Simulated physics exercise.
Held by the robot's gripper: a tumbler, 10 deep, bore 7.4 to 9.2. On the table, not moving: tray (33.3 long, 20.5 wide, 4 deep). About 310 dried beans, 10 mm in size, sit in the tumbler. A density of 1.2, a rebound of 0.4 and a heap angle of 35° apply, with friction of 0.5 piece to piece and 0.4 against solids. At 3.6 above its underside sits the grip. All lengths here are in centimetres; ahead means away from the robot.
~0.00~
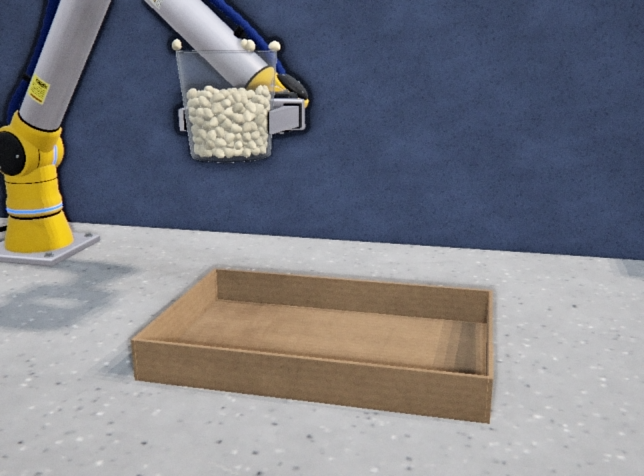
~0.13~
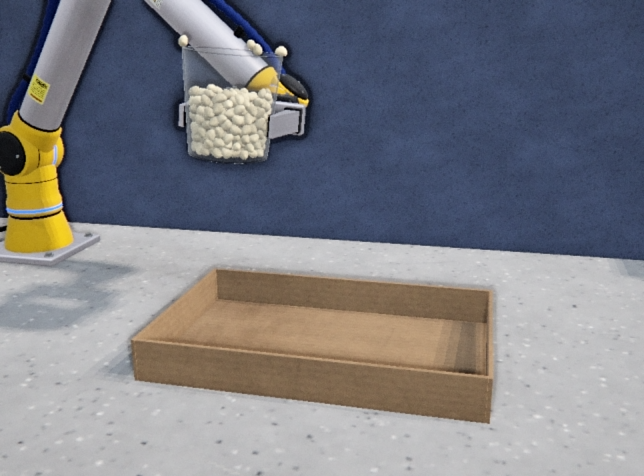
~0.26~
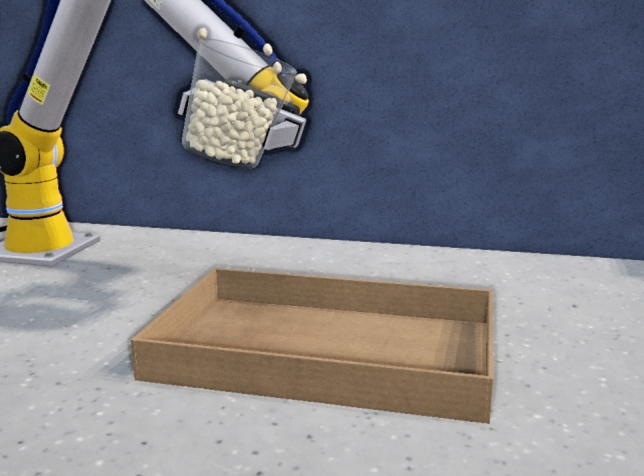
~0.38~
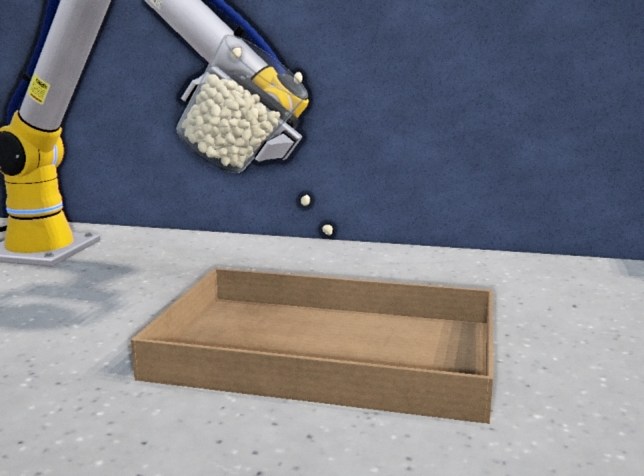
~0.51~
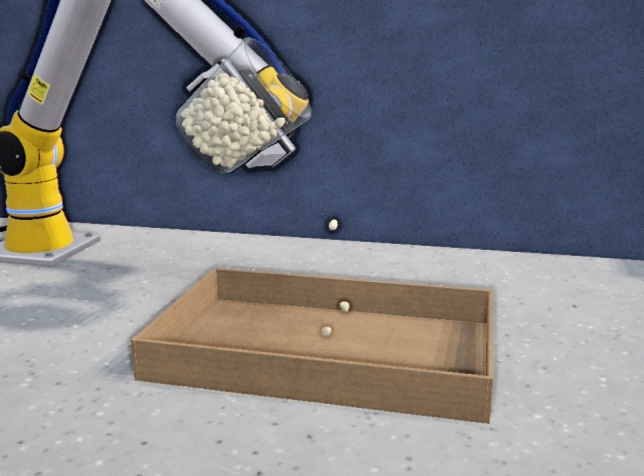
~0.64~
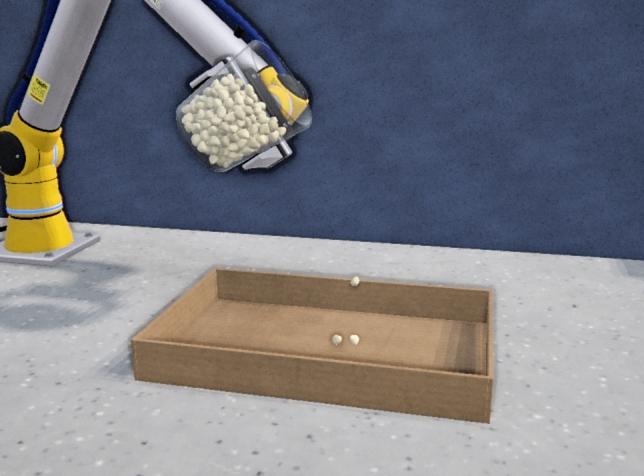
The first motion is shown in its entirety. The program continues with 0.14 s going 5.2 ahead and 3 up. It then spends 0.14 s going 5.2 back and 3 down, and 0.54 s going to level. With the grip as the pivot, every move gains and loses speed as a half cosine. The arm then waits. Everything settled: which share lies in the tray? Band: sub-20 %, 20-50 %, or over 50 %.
Band: 20-50 %.
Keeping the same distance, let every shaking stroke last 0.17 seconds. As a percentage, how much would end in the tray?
Around 10 percent.
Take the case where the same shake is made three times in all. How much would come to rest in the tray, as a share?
Near 50 per cent.
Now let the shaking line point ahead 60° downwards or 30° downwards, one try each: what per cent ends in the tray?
It comes to around 0 per cent on the first try and around 5 per cent on the second.
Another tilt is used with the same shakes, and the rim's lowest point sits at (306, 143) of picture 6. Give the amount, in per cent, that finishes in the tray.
That comes to some 55 percent.
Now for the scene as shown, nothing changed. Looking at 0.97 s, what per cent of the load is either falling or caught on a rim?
27 per cent.
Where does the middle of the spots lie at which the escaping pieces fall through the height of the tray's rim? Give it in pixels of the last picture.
Their middle sits near (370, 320).
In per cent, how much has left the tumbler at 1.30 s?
30 %.
By 0.97 s, tilted 56° forward, highest piece 26 above the table; 224 in the tumbler, 3 in the tray, 82 in flight or on a rim.
By 1.30 s, tilted 12° forward, highest piece 30 above the table; 222 in the tumbler, 83 in the tray, 4 on the table or floor.
By 1.66 s, level, highest piece 28 above the table; 222 in the tumbler, 83 in the tray, 4 on the table or floor.
By 2.71 s, level, highest piece 28 above the table; 222 in the tumbler, 83 in the tray, 4 on the table or floor.
Final count, 222 in the tumbler, 83 in the tray, 4 on the table or floor. That is 27 % in the tray.
